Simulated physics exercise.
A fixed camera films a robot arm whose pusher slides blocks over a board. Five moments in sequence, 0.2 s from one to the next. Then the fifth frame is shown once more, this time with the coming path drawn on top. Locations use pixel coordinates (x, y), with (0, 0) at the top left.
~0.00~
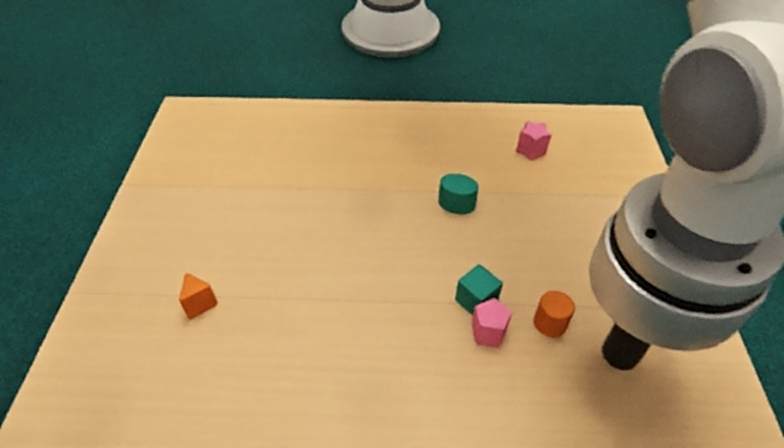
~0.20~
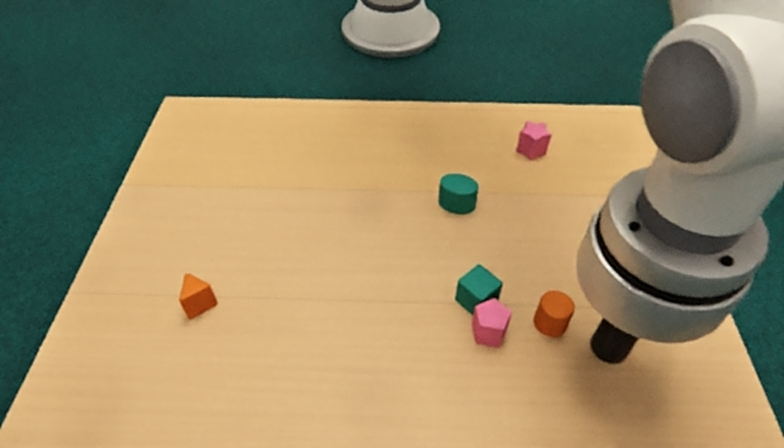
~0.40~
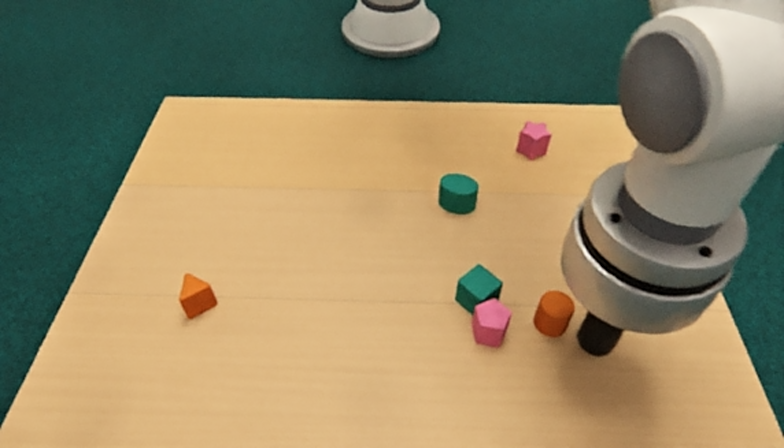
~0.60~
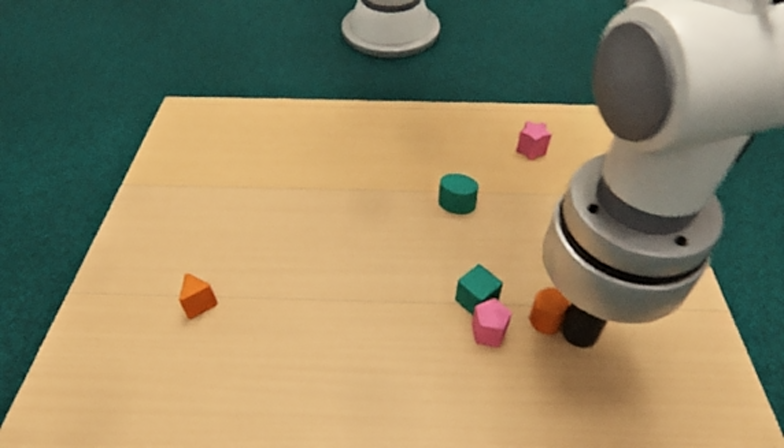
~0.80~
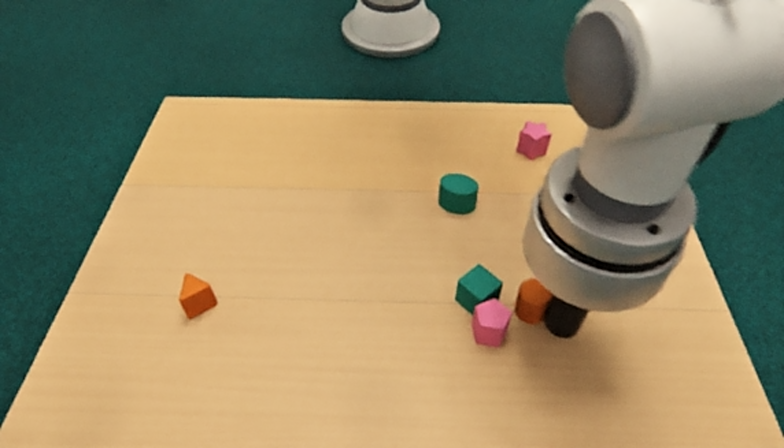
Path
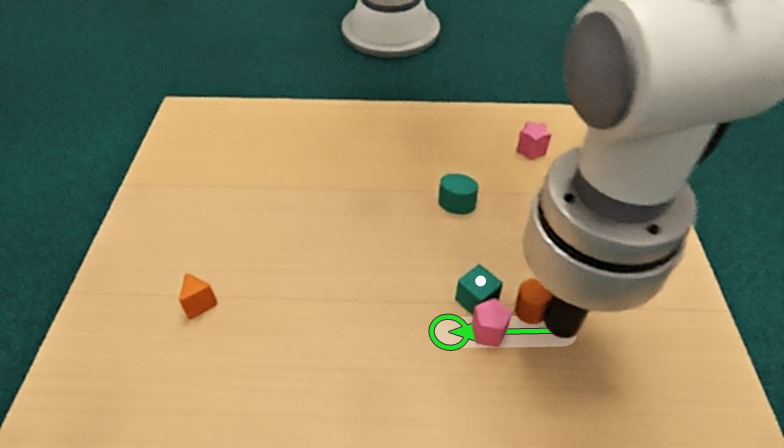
A robot arm moves left and pushes the orange round block toward the turquoise square piece.
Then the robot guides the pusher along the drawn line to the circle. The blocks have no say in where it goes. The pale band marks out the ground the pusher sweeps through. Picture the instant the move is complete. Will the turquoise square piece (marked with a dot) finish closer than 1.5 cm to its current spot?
Yes.
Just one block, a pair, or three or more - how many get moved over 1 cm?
That makes 2 blocks.
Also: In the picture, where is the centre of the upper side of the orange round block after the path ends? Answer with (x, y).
I'd expect the centre of its top face to be at (514, 283).
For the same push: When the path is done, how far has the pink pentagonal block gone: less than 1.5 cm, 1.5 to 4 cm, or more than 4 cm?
Over 4 cm.
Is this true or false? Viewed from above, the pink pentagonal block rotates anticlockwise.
True
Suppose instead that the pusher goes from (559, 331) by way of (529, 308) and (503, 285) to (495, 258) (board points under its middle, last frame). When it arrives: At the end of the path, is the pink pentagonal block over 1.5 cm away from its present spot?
It seems not.
The line goes in a line from (559, 331) to (449, 332); the dot is on the turquoise square piece.
On the path given first. One third of the way, pusher at (523, 324); turquoise square piece at (478, 279), turned 15° anticlockwise; pink pentagonal block at (489, 314); orange round block at (516, 283).
Two thirds of the way, pusher at (485, 324); turquoise square piece at (478, 279), turned 15° anticlockwise; pink pentagonal block at (451, 317), turned 15° anticlockwise; orange round block at (514, 283).
At the end, pusher at (450, 324); turquoise square piece at (478, 279), turned 15° anticlockwise; pink pentagonal block at (419, 324), turned 40° anticlockwise; orange round block at (514, 283).
